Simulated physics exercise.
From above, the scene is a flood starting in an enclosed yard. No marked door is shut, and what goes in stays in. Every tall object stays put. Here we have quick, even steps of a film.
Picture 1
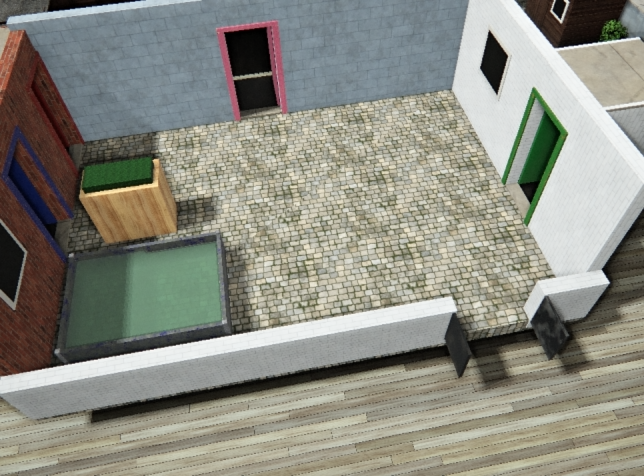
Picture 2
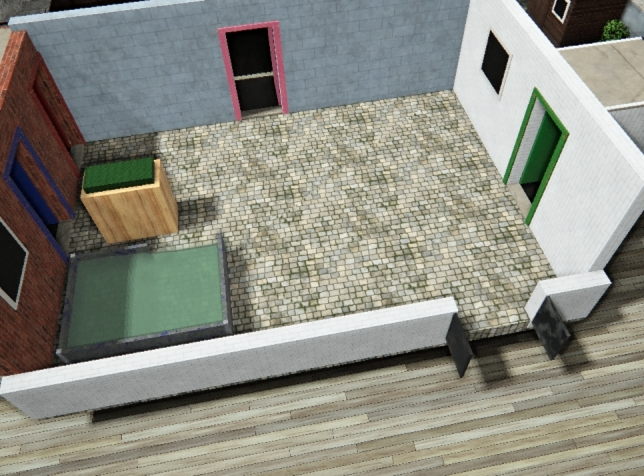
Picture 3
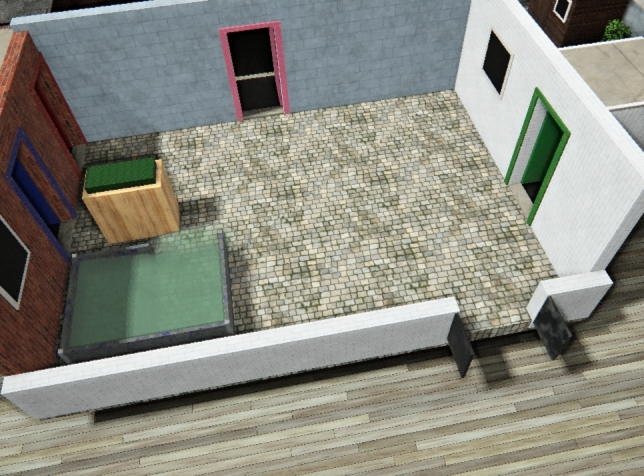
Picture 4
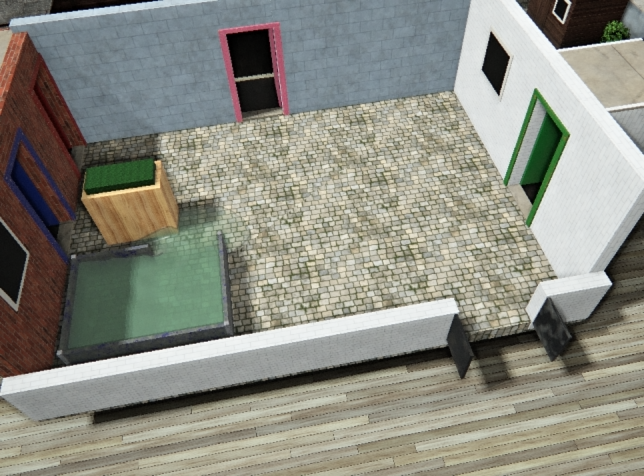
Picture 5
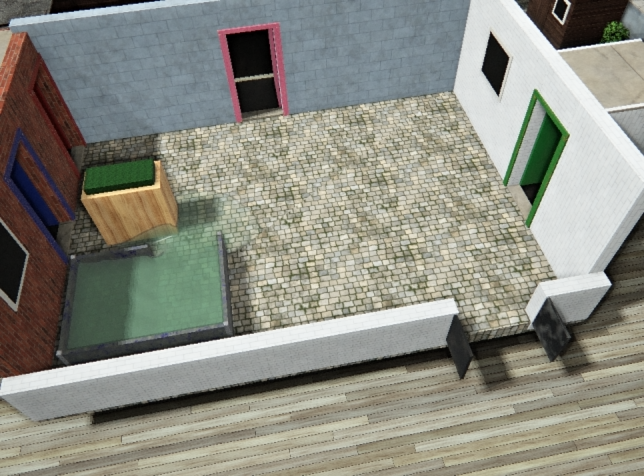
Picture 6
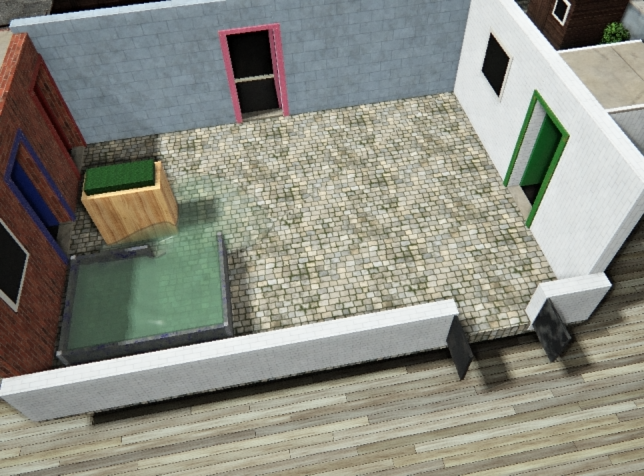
The clip opens on a cobbled yard seen from above, enclosed by brick, blue and white walls, with a still tank of green water beside a wooden box. Water then pours out on the tank's far side and spreads in a thin, pale sheet across the cobbles near the box.
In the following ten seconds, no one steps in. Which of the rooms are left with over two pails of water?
The pink door gets too much water coming through; the green door doesn't get too much water coming through; the red door gets too much water coming through; the blue door gets too much water coming through.
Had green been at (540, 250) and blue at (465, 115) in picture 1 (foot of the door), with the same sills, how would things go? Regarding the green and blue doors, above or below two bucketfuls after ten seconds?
What you'd see: The green stays within the limit and the blue tops the limit.
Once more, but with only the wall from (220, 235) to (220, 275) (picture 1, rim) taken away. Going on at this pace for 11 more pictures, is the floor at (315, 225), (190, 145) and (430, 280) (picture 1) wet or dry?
Going in your order, I'd say drenched, then still bare, then drenched.
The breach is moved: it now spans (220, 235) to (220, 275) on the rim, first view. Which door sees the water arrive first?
Answer: The green door.
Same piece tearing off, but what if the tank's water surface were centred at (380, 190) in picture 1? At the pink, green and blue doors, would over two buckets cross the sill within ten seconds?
Well, the pink one comes in lower, then the green one comes in lower, then the blue one comes in lower.
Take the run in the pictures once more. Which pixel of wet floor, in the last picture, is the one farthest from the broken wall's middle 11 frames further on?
My estimate: Roughly (298, 118).
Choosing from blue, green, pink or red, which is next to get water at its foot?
The one in blue comes first.
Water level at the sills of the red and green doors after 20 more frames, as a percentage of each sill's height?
I reckon it's around 170 and then 0 per cent.
A moment on, water covers 20 % of the floor; the pink door not reached, the green door not reached, the red door not reached, the blue door wet at the sill, nothing in.
Next, water covers 30 % of the floor; the pink door under two buckets in, the green door not reached, the red door not reached, the blue door under two buckets in.
Then, water covers 45 % of the floor; the pink door over two buckets in, the green door not reached, the red door under two buckets in, the blue door under two buckets in.
Later, water covers 60 % of the floor; the pink door far over two buckets in, the green door wet at the sill, nothing in, the red door over two buckets in, the blue door over two buckets in.
In the end, water covers 80 % of the floor; the pink door far over two buckets in, the green door under two buckets in, the red door over two buckets in, the blue door over two buckets in.
